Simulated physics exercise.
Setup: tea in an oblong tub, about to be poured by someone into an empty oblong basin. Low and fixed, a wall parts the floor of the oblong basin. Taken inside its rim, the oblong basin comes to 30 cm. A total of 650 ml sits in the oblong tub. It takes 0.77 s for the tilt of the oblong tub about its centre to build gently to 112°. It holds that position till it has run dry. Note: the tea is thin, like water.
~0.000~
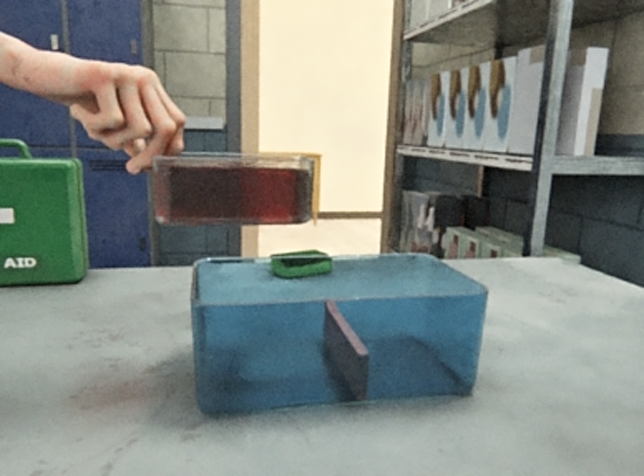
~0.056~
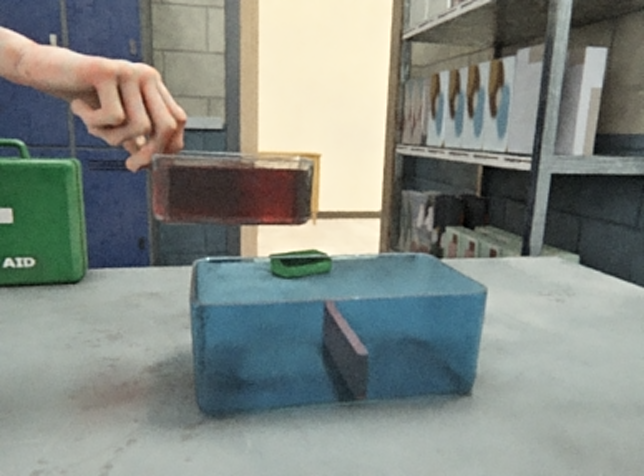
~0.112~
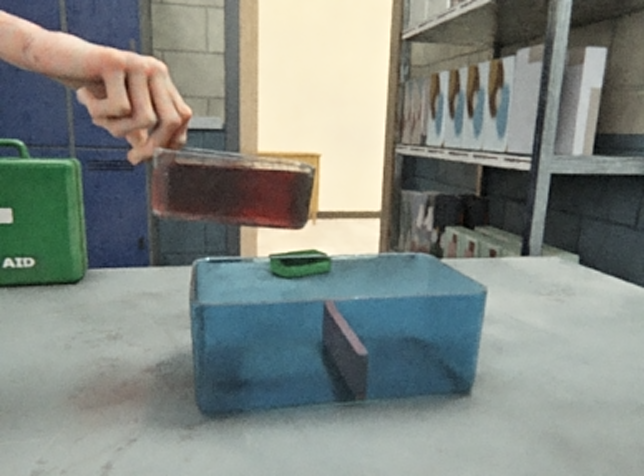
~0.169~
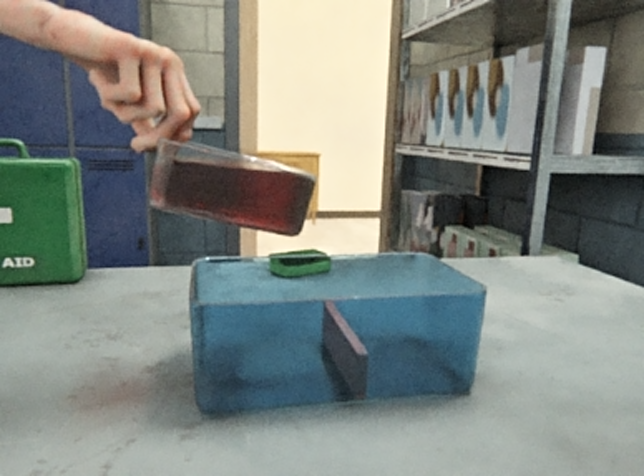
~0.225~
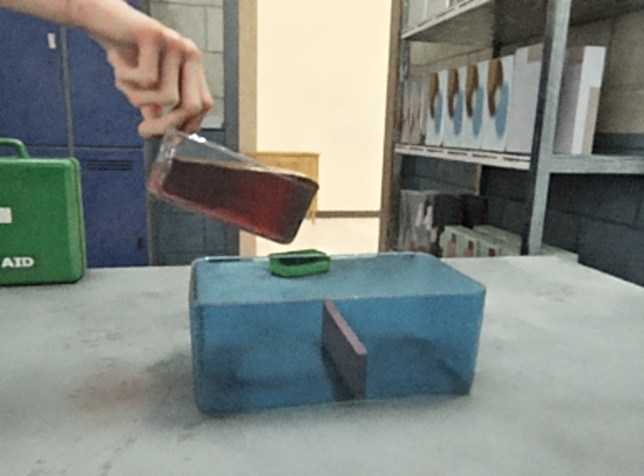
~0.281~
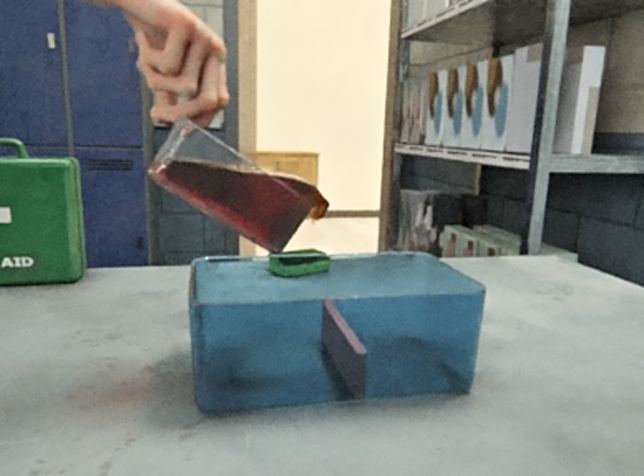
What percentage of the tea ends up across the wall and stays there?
About 51 per cent.
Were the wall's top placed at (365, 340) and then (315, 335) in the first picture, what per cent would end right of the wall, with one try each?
In order, 30 and 80 per cent.
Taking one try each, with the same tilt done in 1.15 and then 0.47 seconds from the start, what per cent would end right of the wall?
First 65, then 20 per cent.
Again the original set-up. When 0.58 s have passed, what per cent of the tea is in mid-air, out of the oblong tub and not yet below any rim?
16 per cent.
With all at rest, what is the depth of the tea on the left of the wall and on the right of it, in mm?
The left ends up at roughly 12 mm, with the right at roughly 16 mm.
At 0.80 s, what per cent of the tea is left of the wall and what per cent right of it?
Left roughly 46, right roughly 50.
After 0.58 s the tilt is 96° and 10 per cent is still to pour, 28 is left of the wall and 47 right of it.
After 0.80 s the tilt is 112° and 1 per cent is still to pour, 46 is left of the wall and 51 right of it.
After 1.02 s the tilt is 112° and 0 per cent is still to pour, 48 is left of the wall and 51 right of it.
After 1.27 s the tilt is 112° and 0 per cent is still to pour, 48 is left of the wall and 51 right of it.
In the end 48 per cent lies left of the wall, 51 right of it and 1 outside.
